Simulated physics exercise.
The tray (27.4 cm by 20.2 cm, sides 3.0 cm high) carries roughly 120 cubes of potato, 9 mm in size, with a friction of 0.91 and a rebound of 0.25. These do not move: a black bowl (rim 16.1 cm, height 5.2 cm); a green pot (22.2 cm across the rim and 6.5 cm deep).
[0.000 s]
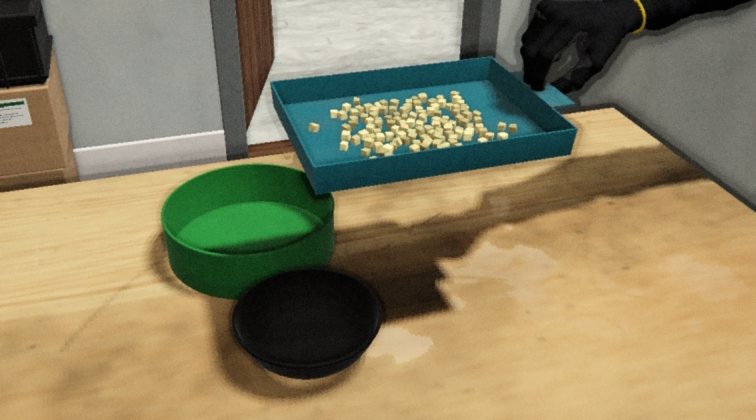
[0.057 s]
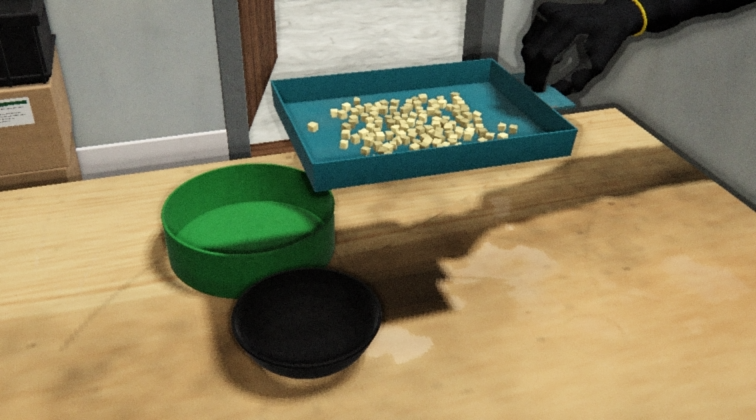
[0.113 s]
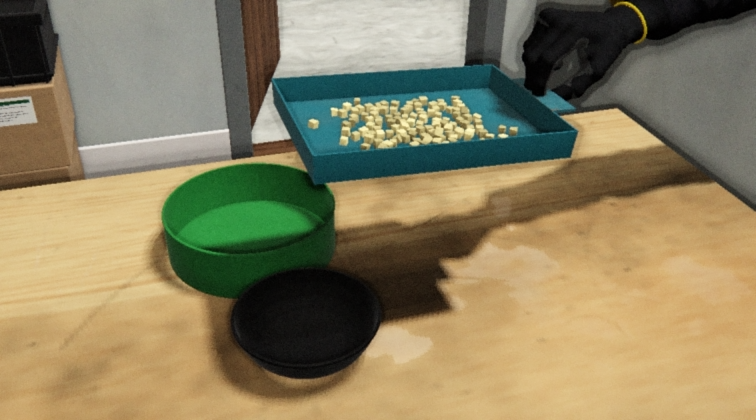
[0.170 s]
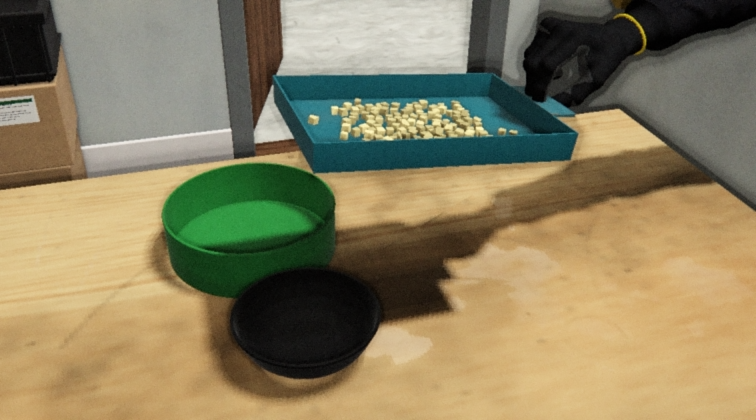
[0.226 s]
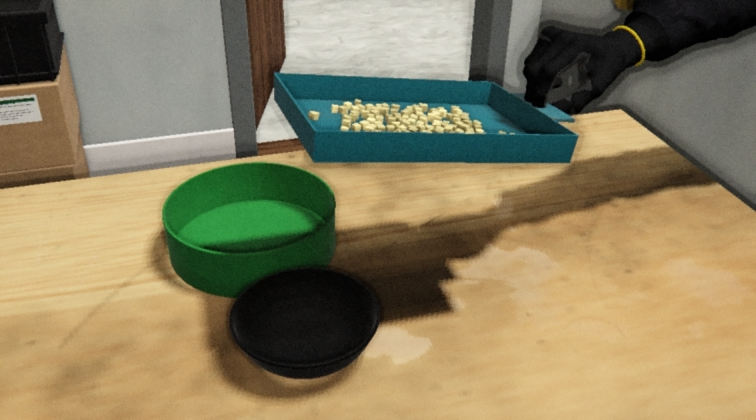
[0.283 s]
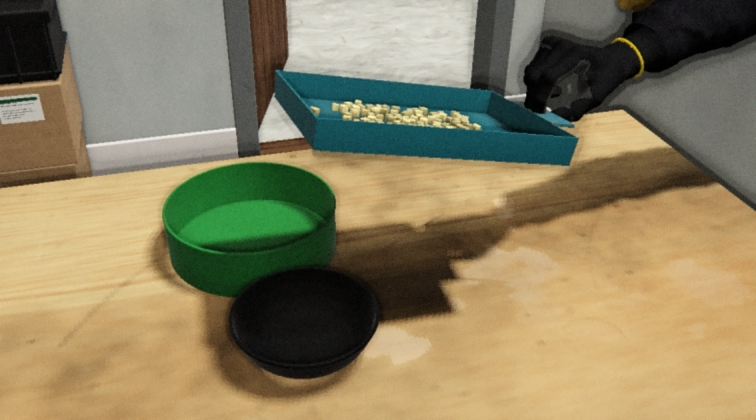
The footage shows a black-gloved hand holding a blue-green tray of small pale cubes above a wooden table, first nearly level, then tilting gradually down toward the back right, while a green pot and a black bowl stay still.
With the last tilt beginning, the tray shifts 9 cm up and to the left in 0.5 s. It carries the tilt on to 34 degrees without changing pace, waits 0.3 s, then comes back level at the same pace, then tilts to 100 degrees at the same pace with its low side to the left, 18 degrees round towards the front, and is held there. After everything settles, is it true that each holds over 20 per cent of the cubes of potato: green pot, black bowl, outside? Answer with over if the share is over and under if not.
Green pot: Under, black bowl: Over, outside everything: Over.
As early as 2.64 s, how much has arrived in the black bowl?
Roughly 20 per cent at that moment.
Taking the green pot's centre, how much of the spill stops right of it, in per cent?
Near 40 in a hundred.
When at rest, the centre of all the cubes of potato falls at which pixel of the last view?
The middle comes to rest at roughly (314, 328) in the last picture.
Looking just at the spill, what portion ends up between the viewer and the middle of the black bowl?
Around 20 percent.
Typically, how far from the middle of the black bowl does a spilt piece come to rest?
I'd put it at around 14 cm.
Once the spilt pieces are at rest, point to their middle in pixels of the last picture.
Spill centre, last frame: Approx. (262, 318).
After 1.19 s, tilt 20 degrees; tray 100 %; middle of all pieces on or above the table near (462, 119).
Then, at 1.95 s, tilt 23 degrees; tray 100 %; middle of all pieces on or above the table near (404, 36).
Then, at 2.64 s, tilt 69 degrees; outside 10 %, black bowl 20 %, tray 70 %, in the air 5 %; middle of all pieces on or above the table near (282, 242).
Then, at 3.31 s, tilt 100 degrees; outside 15 %, black bowl 25 %, tray 50 %, in the air 5 %; middle of all pieces on or above the table near (314, 260).
In the end, at 4.7 s, outside 25 %, black bowl 50 %, tray 15 %, green pot 5 %.
